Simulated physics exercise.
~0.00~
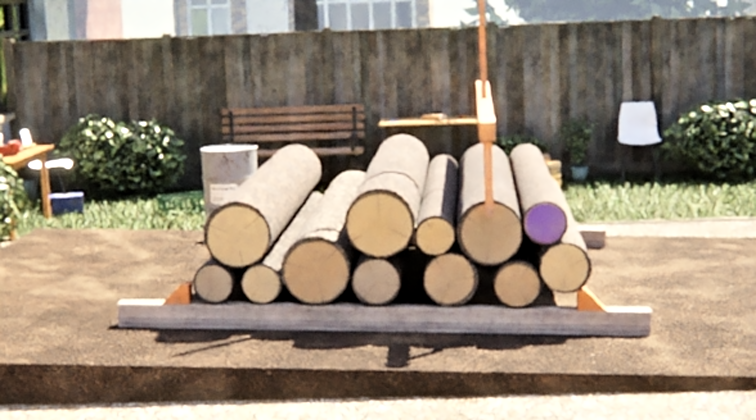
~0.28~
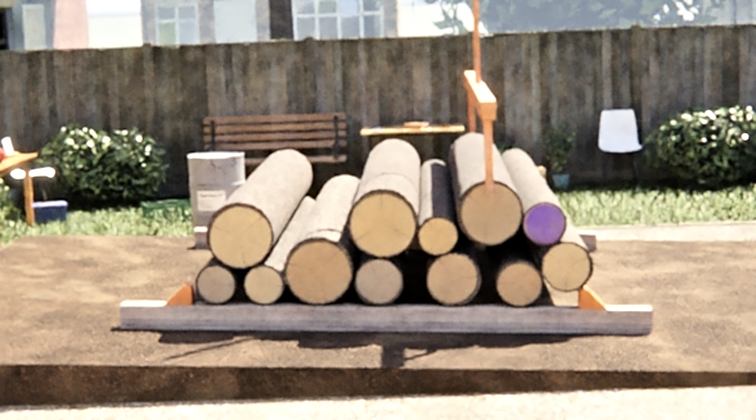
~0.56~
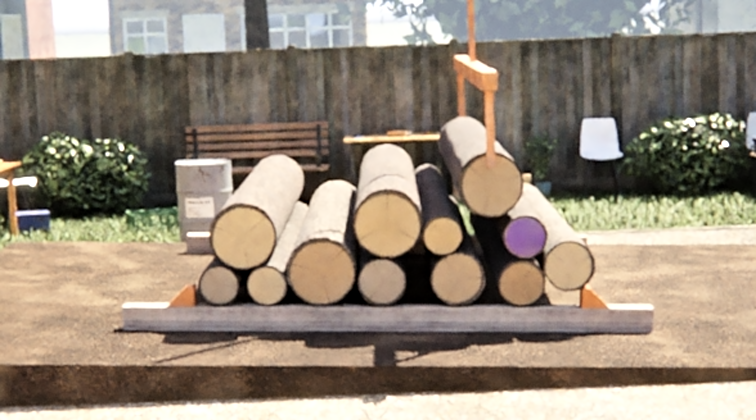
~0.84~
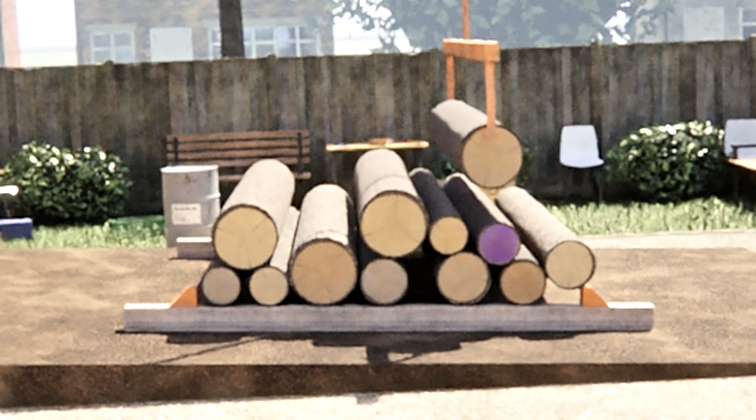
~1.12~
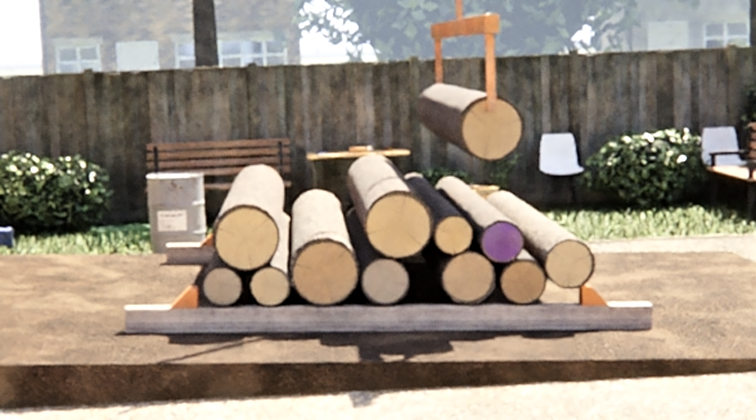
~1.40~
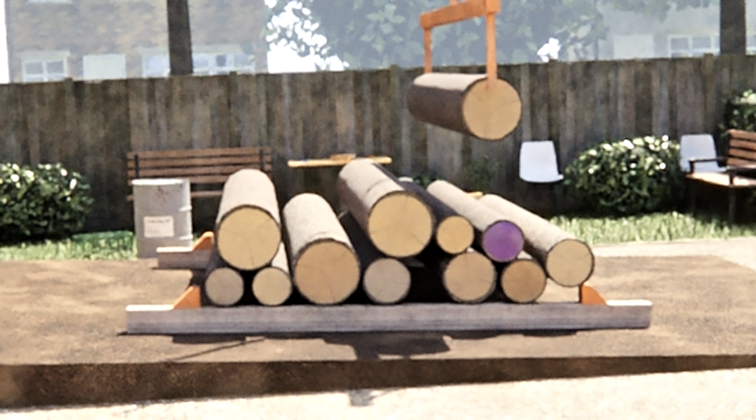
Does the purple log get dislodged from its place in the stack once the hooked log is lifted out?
Yes, the purple log gets dislodged. It shifts to the left and slightly down into the space left by the lifted log.
